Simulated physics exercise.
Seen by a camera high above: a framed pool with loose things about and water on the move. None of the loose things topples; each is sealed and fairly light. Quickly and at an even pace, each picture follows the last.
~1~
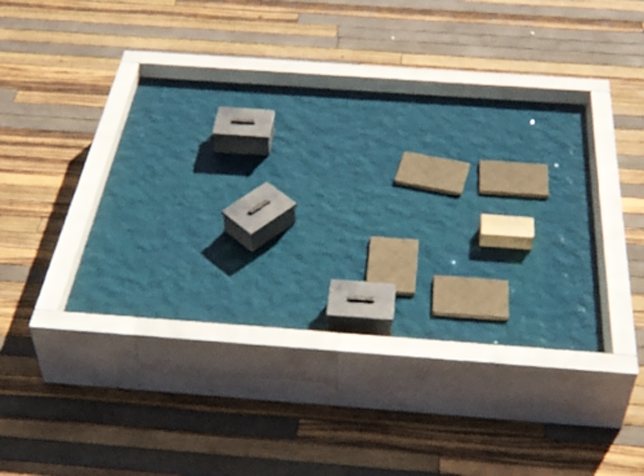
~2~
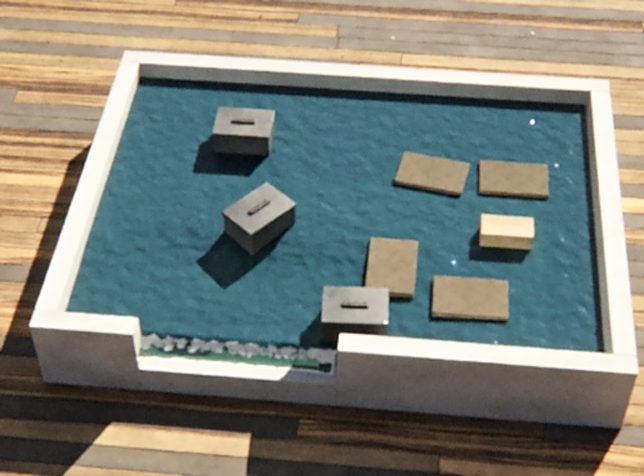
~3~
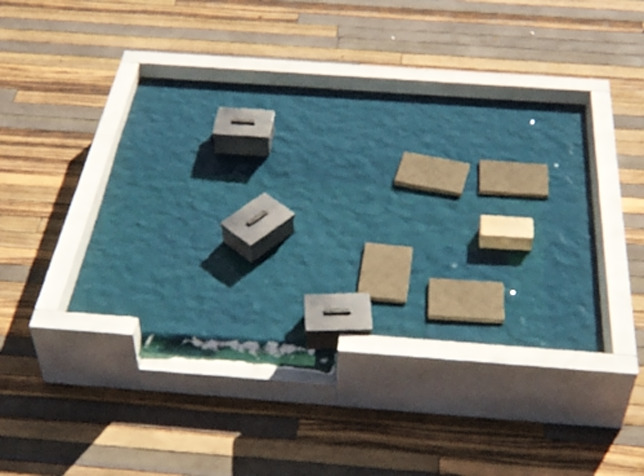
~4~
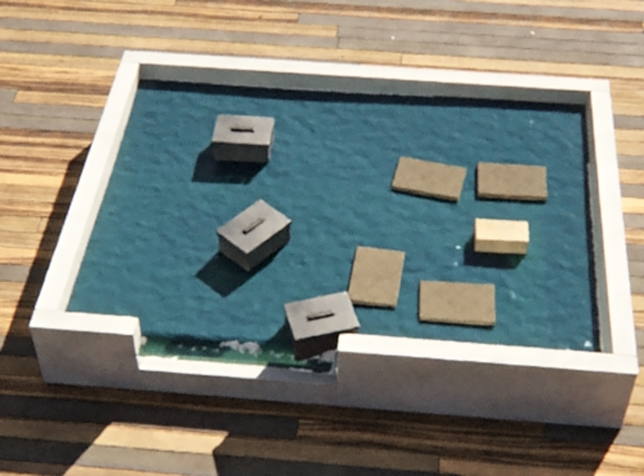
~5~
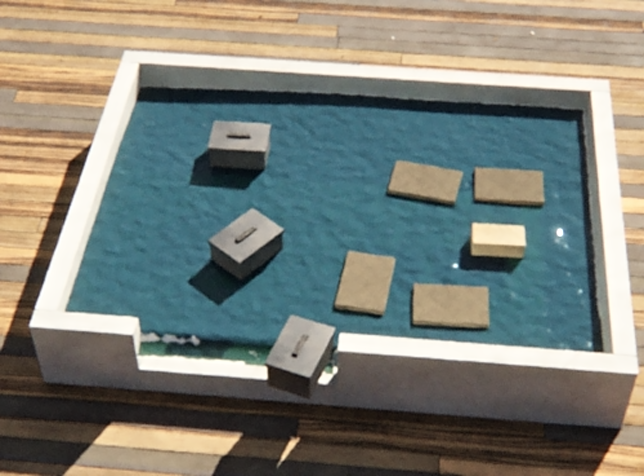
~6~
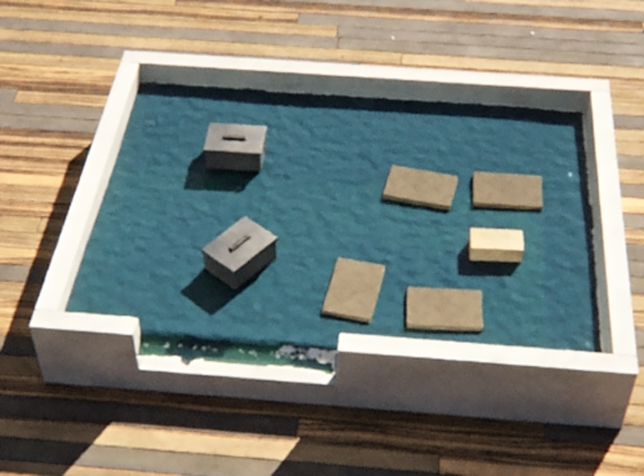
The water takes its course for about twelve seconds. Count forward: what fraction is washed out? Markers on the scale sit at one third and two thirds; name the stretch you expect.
Well, what gets flushed out makes up a share in the middle third.
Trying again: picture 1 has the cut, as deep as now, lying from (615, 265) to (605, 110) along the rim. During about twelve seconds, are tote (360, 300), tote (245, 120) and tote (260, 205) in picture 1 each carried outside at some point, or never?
First never leaves, second never leaves, third never leaves.
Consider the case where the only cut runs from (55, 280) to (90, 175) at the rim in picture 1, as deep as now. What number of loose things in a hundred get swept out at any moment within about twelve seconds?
Roughly 10 %.
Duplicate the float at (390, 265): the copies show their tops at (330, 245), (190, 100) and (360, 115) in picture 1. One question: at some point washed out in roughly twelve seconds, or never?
Exits, remains, remains.
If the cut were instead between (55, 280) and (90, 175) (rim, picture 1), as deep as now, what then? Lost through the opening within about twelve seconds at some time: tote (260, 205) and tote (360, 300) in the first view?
Result per object, in order: Exits at some point, never exits.
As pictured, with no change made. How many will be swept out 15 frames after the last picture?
I get 3.
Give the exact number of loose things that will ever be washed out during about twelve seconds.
3.
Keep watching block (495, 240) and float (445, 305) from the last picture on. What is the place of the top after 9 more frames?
(475, 251) and (388, 322), roughly.
A moment on, 1 of 8 are out; 7 afloat.
Next, 3 of 8 are out; 5 afloat.
Later, 3 of 8 are out; 5 afloat.
In the end, 3 of 8 are out; 5 afloat.
